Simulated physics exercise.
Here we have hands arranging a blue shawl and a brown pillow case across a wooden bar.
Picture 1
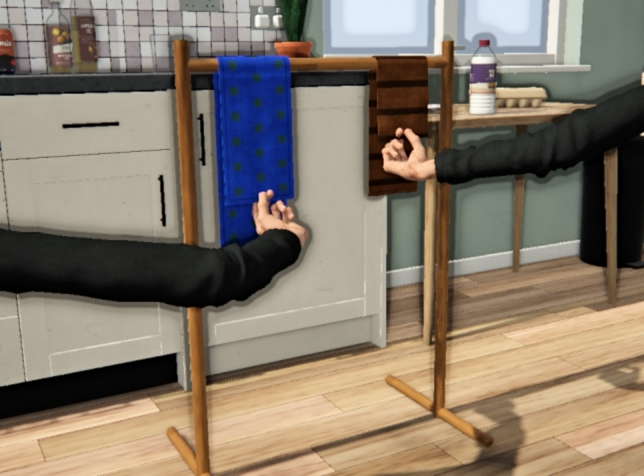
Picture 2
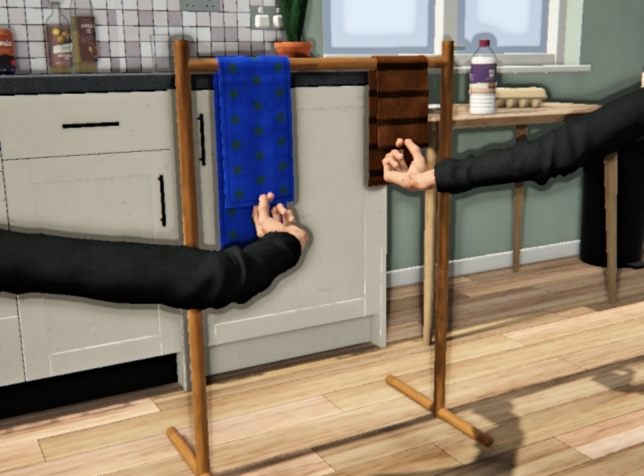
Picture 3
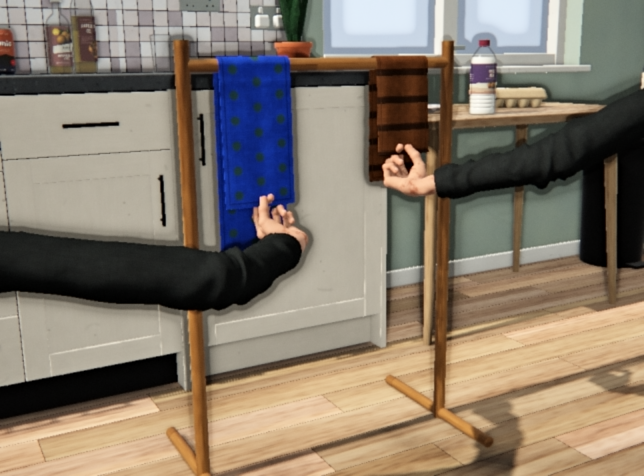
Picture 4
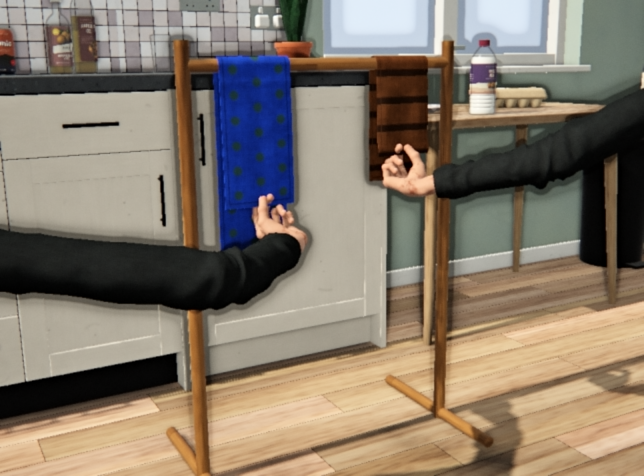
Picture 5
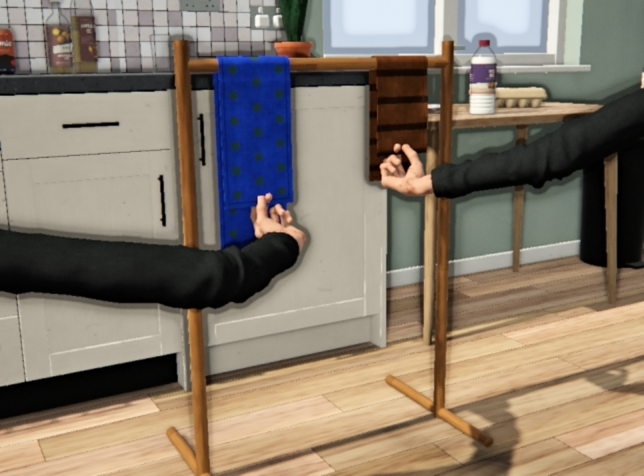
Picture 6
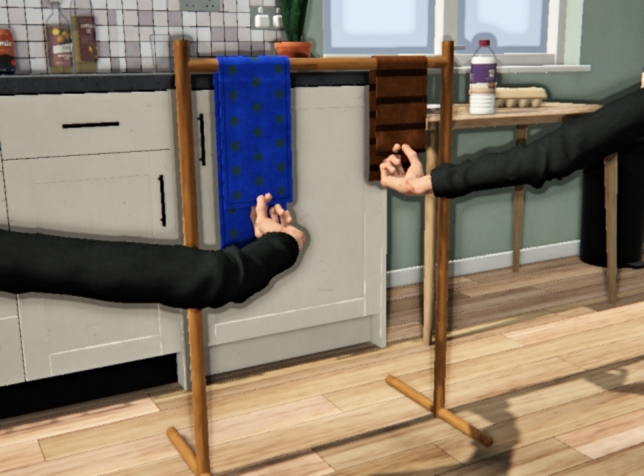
The right hand drew down slightly at the brown striped cloth on the wooden bar, and its lowest edge crept up a little; then everything stayed nearly still, the left hand by the blue cloth.
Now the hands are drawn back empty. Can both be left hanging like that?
In the end the blue shawl keeps its place and the brown pillow case stays on.
Then, 0.64 s past the final frame, shawl unmoved; pillow case unmoved.
When it is over, shawl unmoved; pillow case unmoved. The blue shawl stays on and the brown pillow case hangs there.
